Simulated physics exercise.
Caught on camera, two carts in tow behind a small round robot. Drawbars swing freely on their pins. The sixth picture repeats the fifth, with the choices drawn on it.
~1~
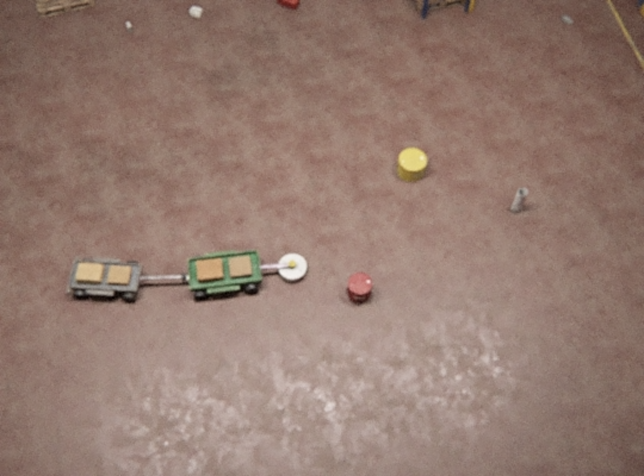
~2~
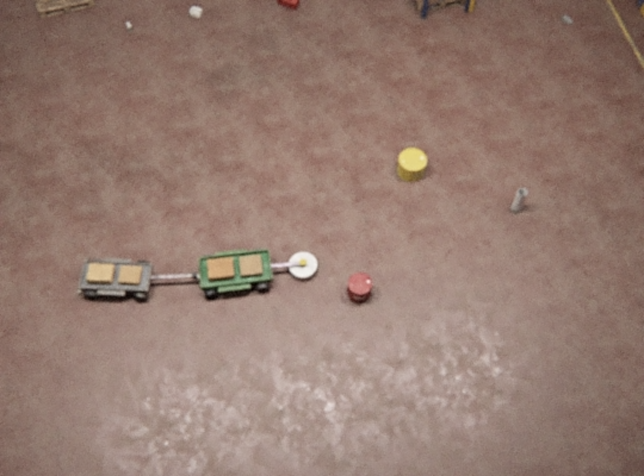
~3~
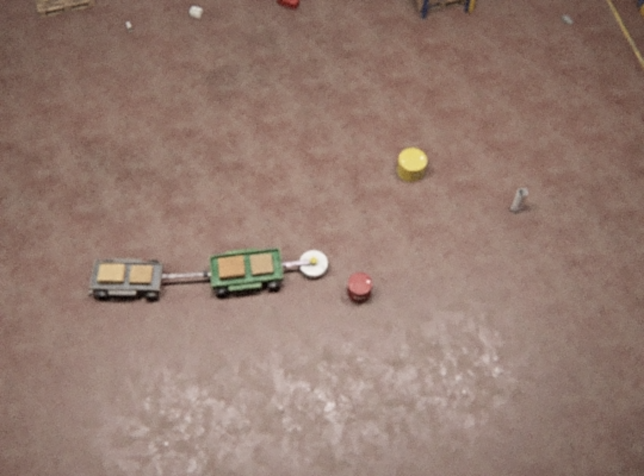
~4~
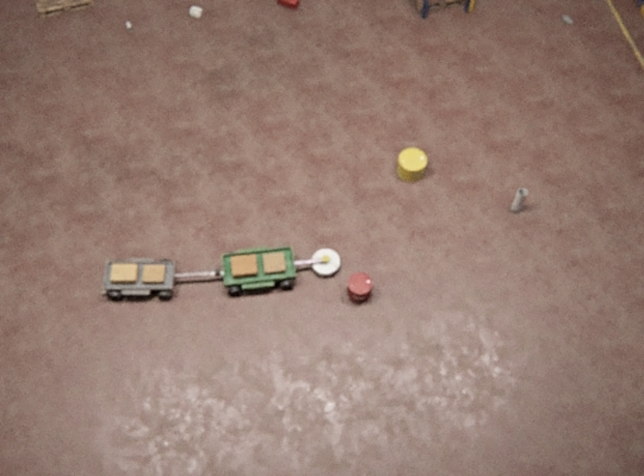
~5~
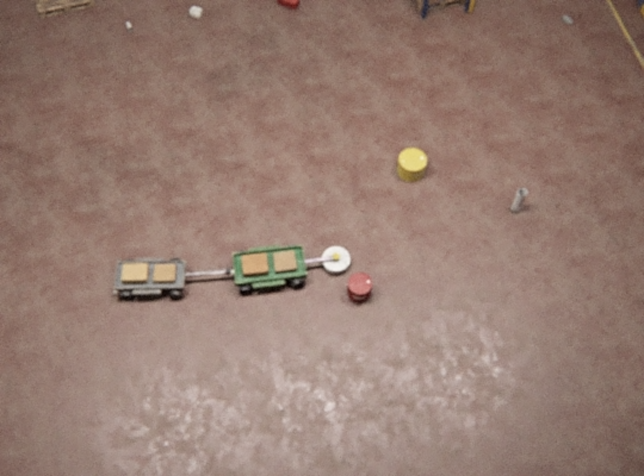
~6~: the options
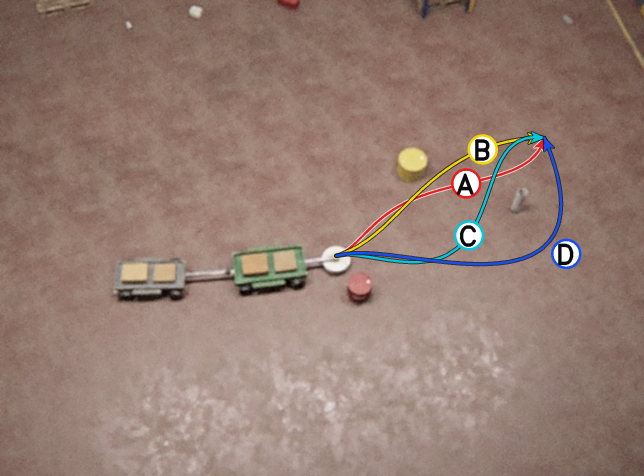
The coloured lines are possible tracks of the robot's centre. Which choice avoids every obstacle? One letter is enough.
Take A.
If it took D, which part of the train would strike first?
The green cart touches first.
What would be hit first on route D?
First the red tub.
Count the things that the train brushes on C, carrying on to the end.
In all, one.
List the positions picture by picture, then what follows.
The first picture shows grey cart (105, 276); red tub (359, 292); yellow tub (411, 171).
The second picture shows robot (303, 265); green cart (236, 270); grey cart (116, 276); yellow tub (411, 171).
The third picture shows robot (314, 264); green cart (246, 268); grey cart (127, 276); red tub (359, 292).
The fourth picture shows robot (326, 262); green cart (259, 267); grey cart (139, 276); white post (516, 209).
The fifth picture shows robot (336, 260); green cart (270, 265); grey cart (150, 275); yellow tub (411, 171); white post (516, 209); red tub (359, 292).
On the marked copy, A from (336, 256) via (443, 189) to (544, 138); B from (336, 256) via (431, 182) to (541, 138); C from (336, 256) via (474, 228) to (544, 138); D from (336, 256) via (513, 261) to (544, 138).
Taking A. A third of the way, robot (407, 206), last cart (244, 266).
Two thirds of the way, robot (491, 181), last cart (333, 238).
When it is over, robot (543, 142), last cart (404, 209); nothing has been touched.
As for the rest, B meets the yellow tub; C meets the red tub; D meets the red tub and white post.
